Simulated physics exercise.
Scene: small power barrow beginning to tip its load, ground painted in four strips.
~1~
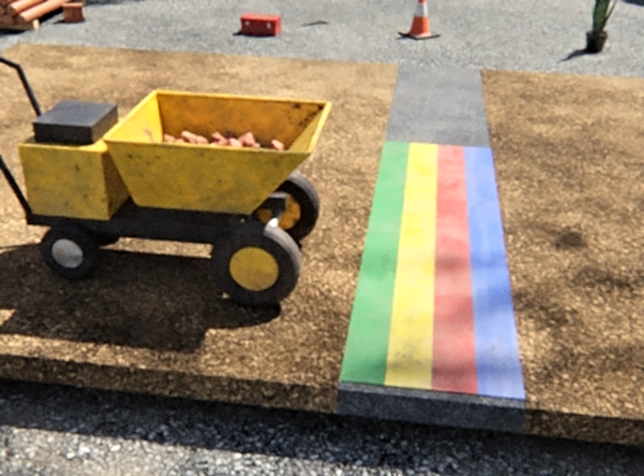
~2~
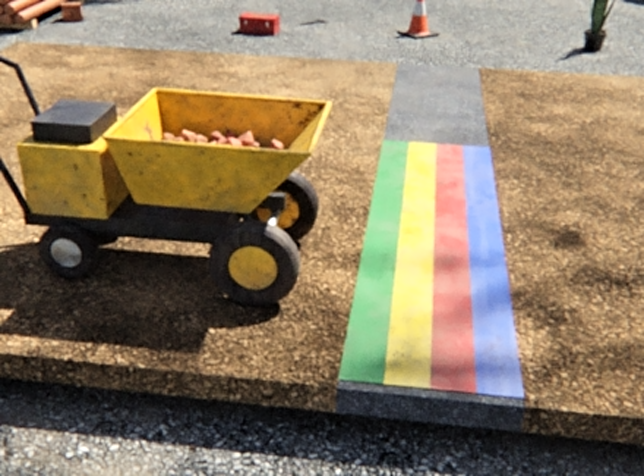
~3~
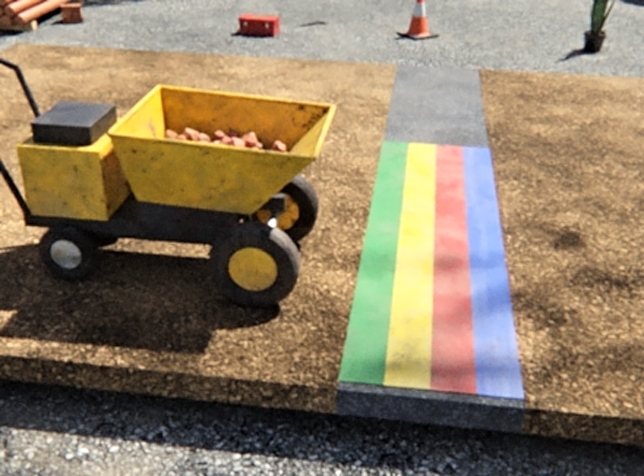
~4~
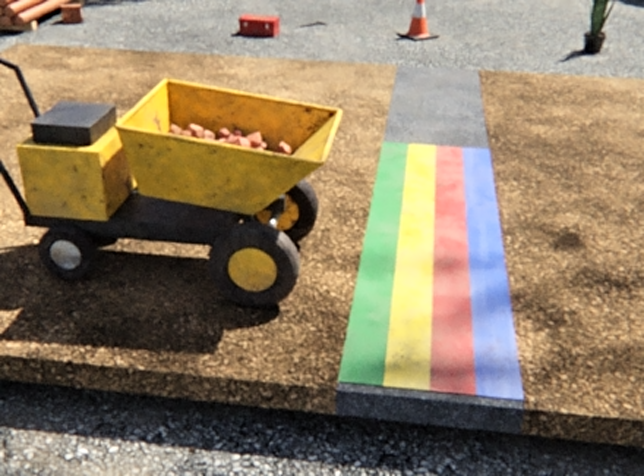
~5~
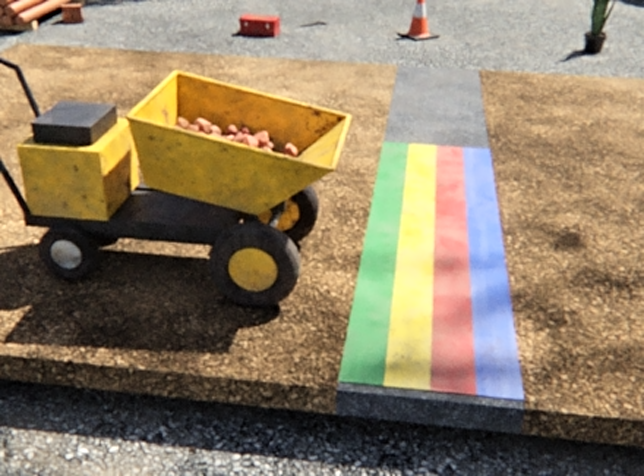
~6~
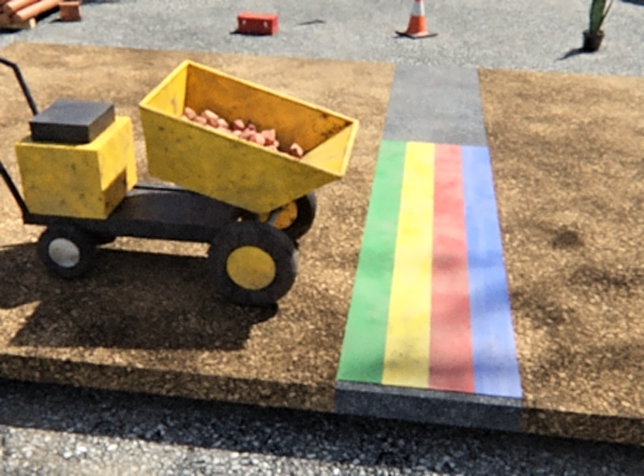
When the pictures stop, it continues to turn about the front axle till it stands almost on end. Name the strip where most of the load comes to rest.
Yellow.
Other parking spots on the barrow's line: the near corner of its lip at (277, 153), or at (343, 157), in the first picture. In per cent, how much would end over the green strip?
The first spot yields roughly 30 percent, the second roughly 0 percent.
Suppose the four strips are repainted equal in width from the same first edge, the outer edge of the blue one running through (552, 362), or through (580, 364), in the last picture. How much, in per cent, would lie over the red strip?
20 % and 10 %, near enough.
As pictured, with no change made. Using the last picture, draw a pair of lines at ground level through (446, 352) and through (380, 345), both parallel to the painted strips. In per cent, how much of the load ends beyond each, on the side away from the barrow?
In order, some 20 % then some 70 %.
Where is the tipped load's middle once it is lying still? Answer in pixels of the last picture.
Roughly at (424, 275), give or take.
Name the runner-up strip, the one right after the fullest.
The red one.
Shortly afterwards, skip tipped steeply; the whole lot in the skip.
Next, skip tipped steeply; all but a few in the skip; only a few over the yellow strip.
Some moments later, skip tipped right over; near a third in the skip; only a few over the green strip; near a third over the yellow strip; near a quarter over the red strip; a little over the blue strip; only a few off the paint.
In the end, skip tipped right over; near a quarter in the skip; a little over the green strip; near a third over the yellow strip; near a quarter over the red strip; a little over the blue strip; only a few off the paint.
